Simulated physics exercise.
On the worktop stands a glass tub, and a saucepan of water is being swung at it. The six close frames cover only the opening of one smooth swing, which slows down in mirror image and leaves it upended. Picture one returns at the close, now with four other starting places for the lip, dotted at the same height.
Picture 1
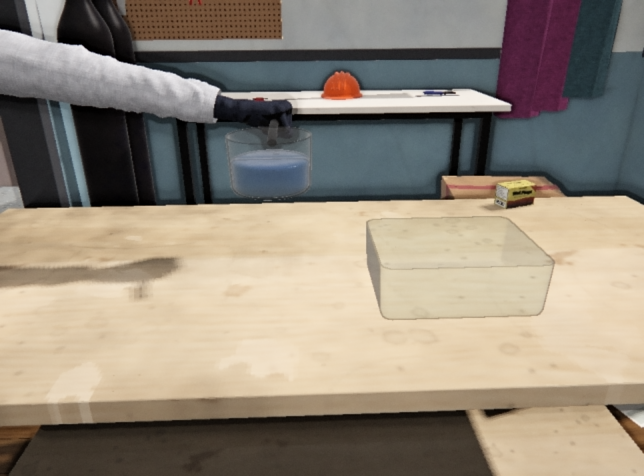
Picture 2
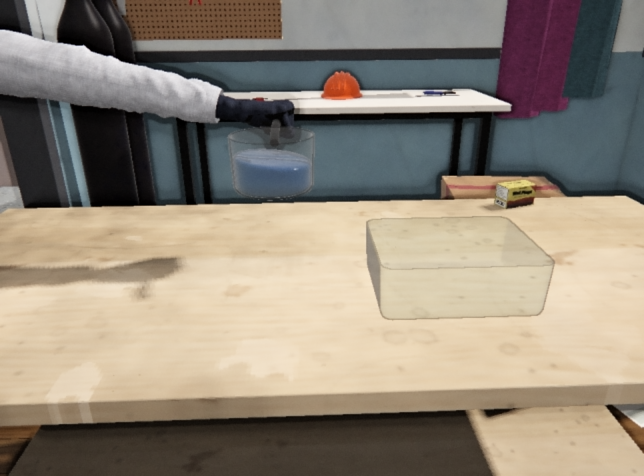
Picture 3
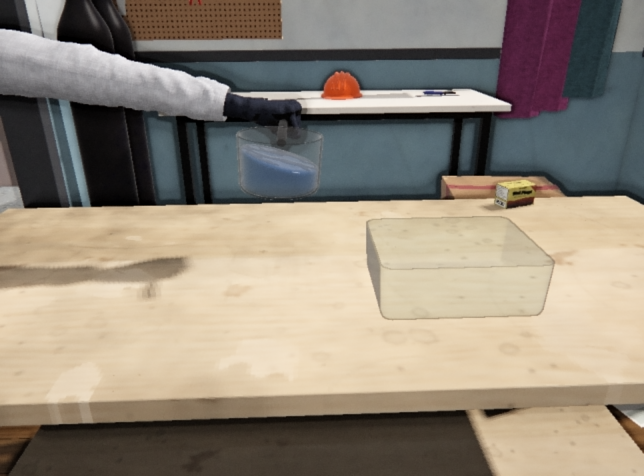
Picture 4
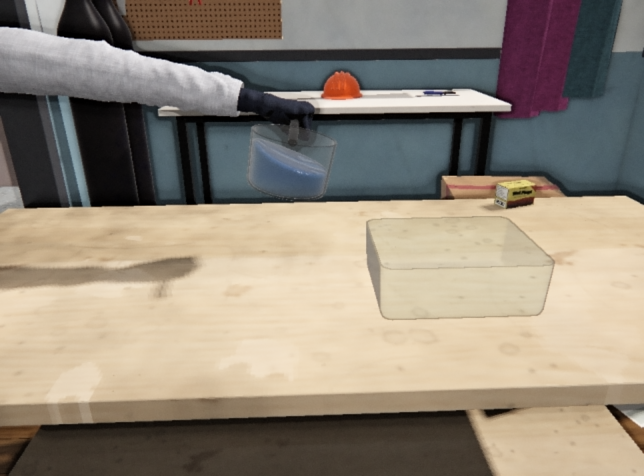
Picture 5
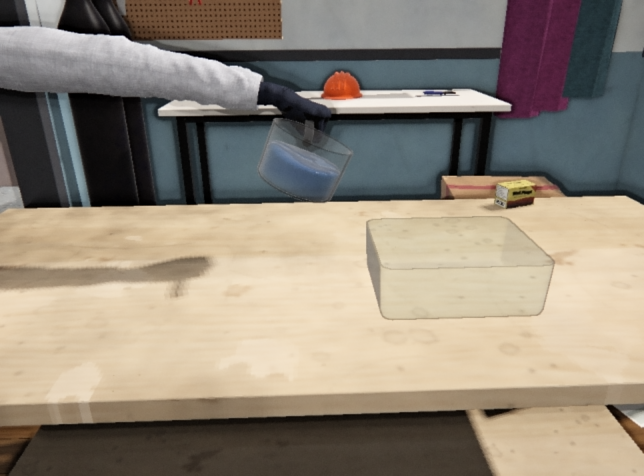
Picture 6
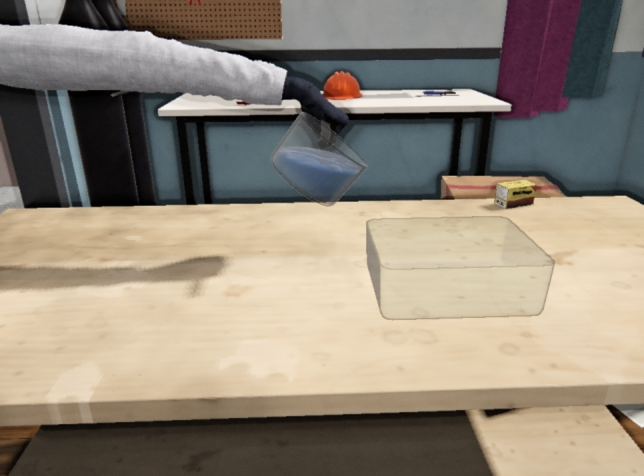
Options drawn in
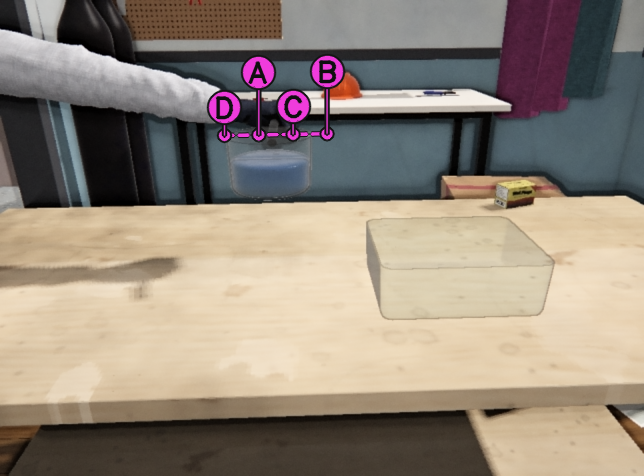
The clip shows a gloved hand holding a clear container of blue liquid above a wooden worktop with a transparent tub on it; the arm moves the container rightward and tilts it progressively while the liquid shifts inside.
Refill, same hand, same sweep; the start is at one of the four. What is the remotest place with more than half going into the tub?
Take A.
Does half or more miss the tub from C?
No, not at all.
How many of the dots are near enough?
Three.
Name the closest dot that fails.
Dot D.
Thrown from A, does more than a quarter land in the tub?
Yes.
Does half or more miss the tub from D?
Yes, it does.
On the marked copy, A at (258, 134); B at (327, 133); C at (293, 134); D at (224, 135).
For dot A, about 65 % lands in the tub, 25 % falls short and 11 % goes beside or beyond.
For dot B, about 78 % lands in the tub, 1 % falls short and 20 % goes beside or beyond.
For dot C, about 86 % lands in the tub, 1 % falls short and 13 % goes beside or beyond.
For dot D, about 18 % lands in the tub, 80 % falls short.
